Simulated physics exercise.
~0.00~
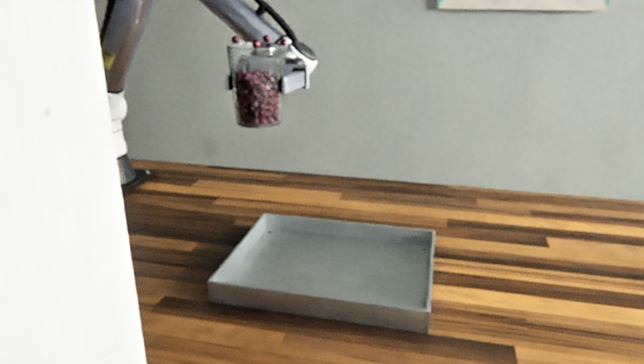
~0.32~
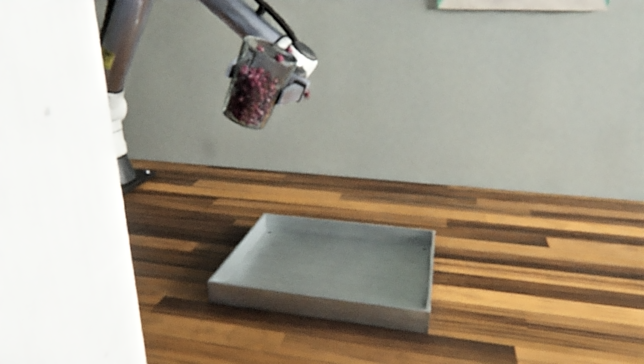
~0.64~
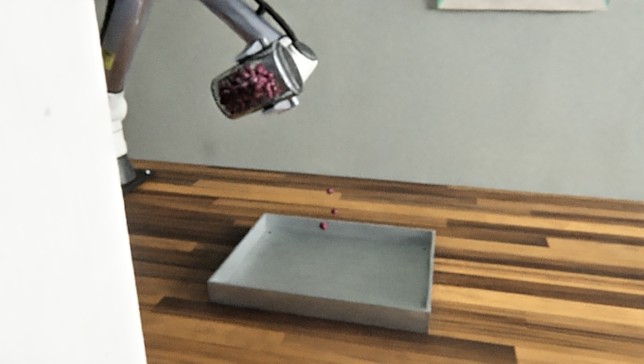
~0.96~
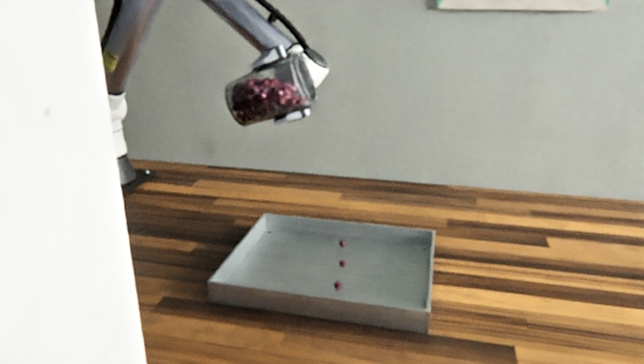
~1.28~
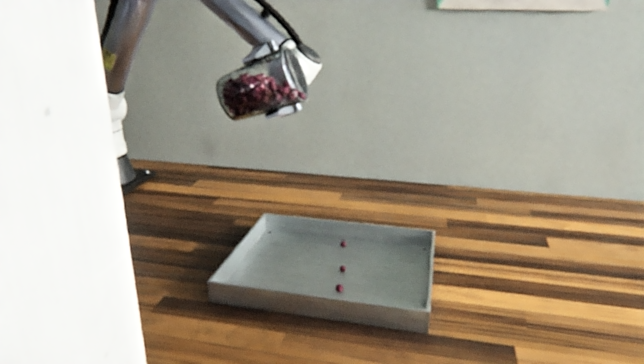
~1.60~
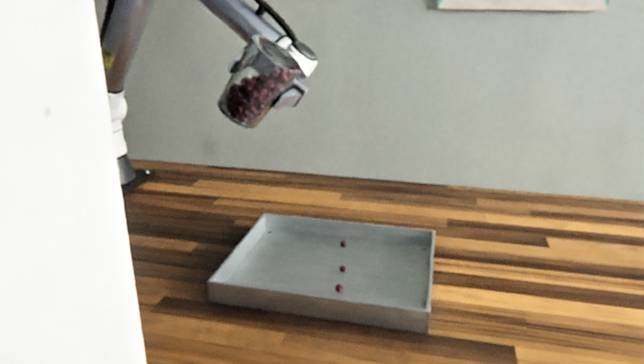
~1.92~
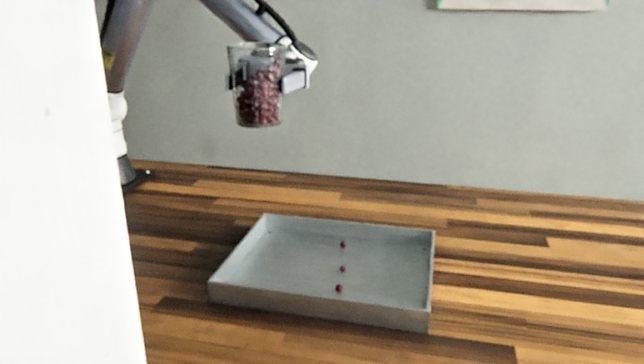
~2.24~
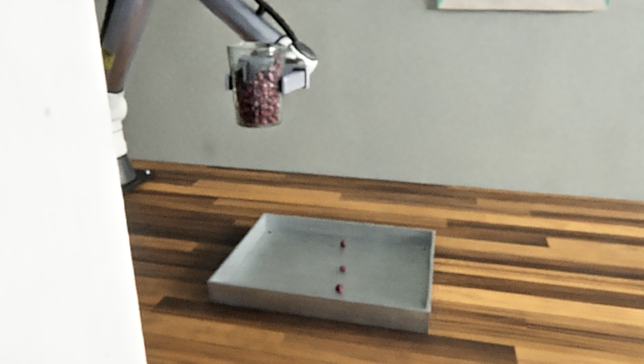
A robot arm holds a clear cup filled with dark red beads upright above a shallow gray tray on a striped wooden table. The arm tips the cup over until it lies nearly on its side, and a few beads drop from it toward the tray. Three beads land and settle in a loose line on the tray, while the rest stay bunched inside the tilted cup. The arm then turns the cup back upright. It ends held still above the tray, still nearly full, with the three beads resting below.
